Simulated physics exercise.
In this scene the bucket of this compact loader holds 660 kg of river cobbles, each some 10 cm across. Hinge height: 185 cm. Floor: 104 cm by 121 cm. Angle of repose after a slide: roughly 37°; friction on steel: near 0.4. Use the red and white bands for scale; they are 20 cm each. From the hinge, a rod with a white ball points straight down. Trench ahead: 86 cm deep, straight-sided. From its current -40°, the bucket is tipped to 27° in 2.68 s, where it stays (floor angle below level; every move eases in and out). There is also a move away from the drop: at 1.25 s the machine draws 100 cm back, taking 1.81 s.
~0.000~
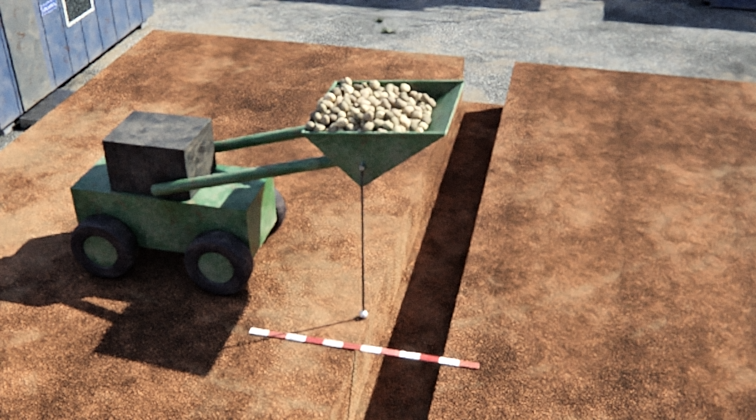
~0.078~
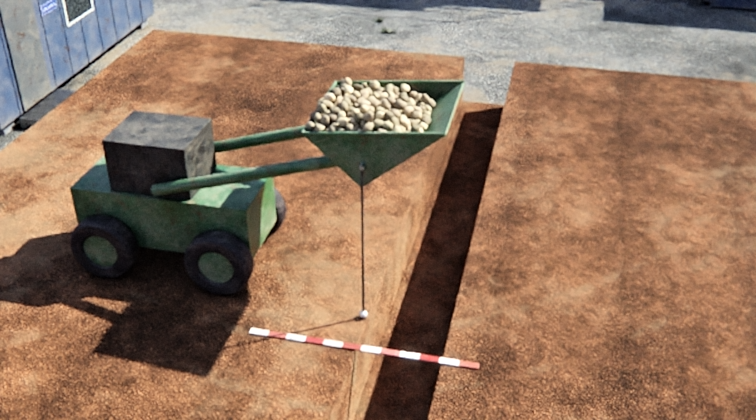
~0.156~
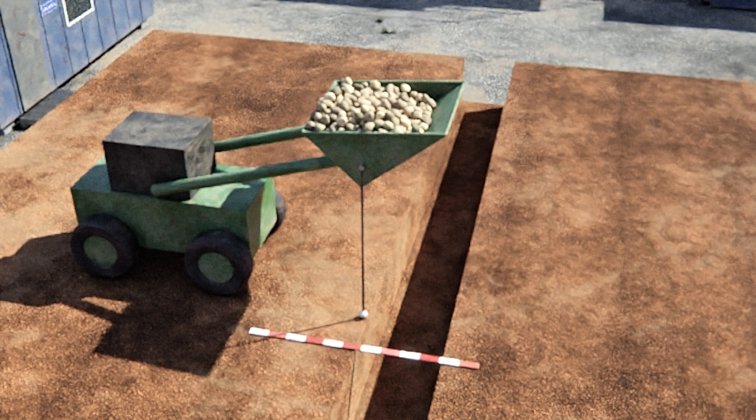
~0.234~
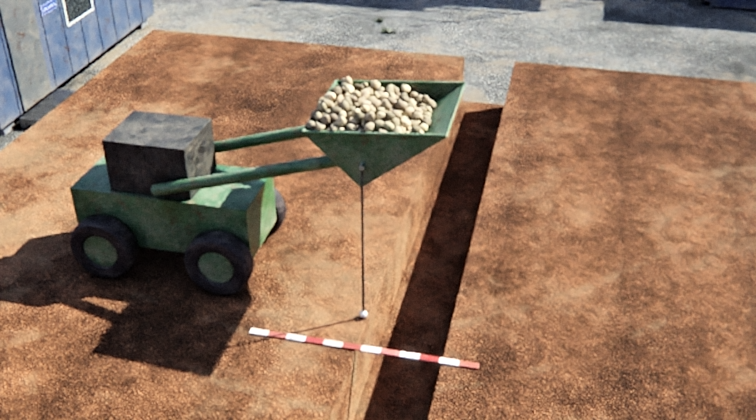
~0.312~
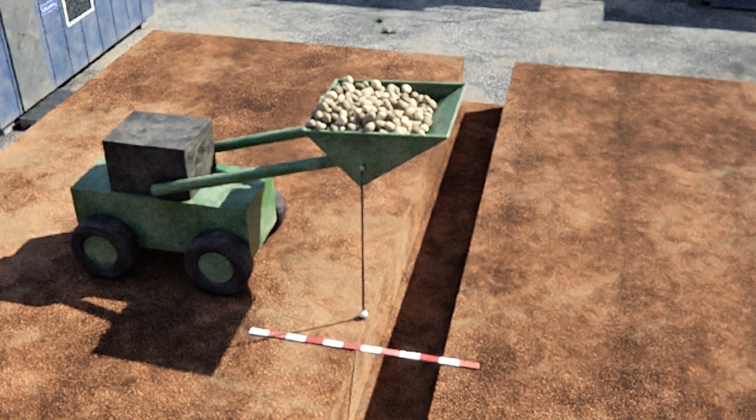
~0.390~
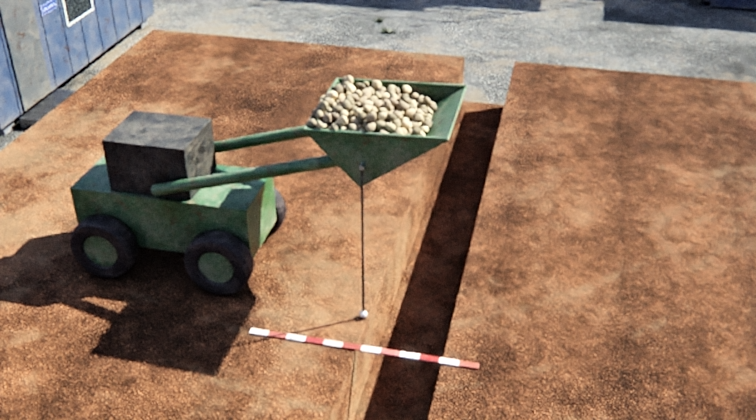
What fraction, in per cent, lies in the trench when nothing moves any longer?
The fraction is about 90 per cent.
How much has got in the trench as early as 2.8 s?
Approx. 45 % of the load.
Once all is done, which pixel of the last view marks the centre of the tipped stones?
I'd point somewhere around (417, 338).
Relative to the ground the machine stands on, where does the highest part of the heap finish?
About 12 cm above it.
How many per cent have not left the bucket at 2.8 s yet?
It holds some 40 per cent.
After 2.0 s the floor is at 17°; 91 % in the bucket, 9 % in the trench; the foremost stones are at (442, 193).
After 2.8 s the floor is at 27°; 39 % in the bucket, 15 % short of the trench, 44 % in the trench, 1 % past the trench; the foremost stones are at (480, 315).
After 3.5 s the floor is at 27°; 11 % in the bucket, 18 % short of the trench, 70 % in the trench, 1 % past the trench; the foremost stones are at (489, 315).
After 6.3 s the floor is at 27°; 0 % in the bucket, 7 % short of the trench, 92 % in the trench, 1 % past the trench; the foremost stones are at (487, 322).
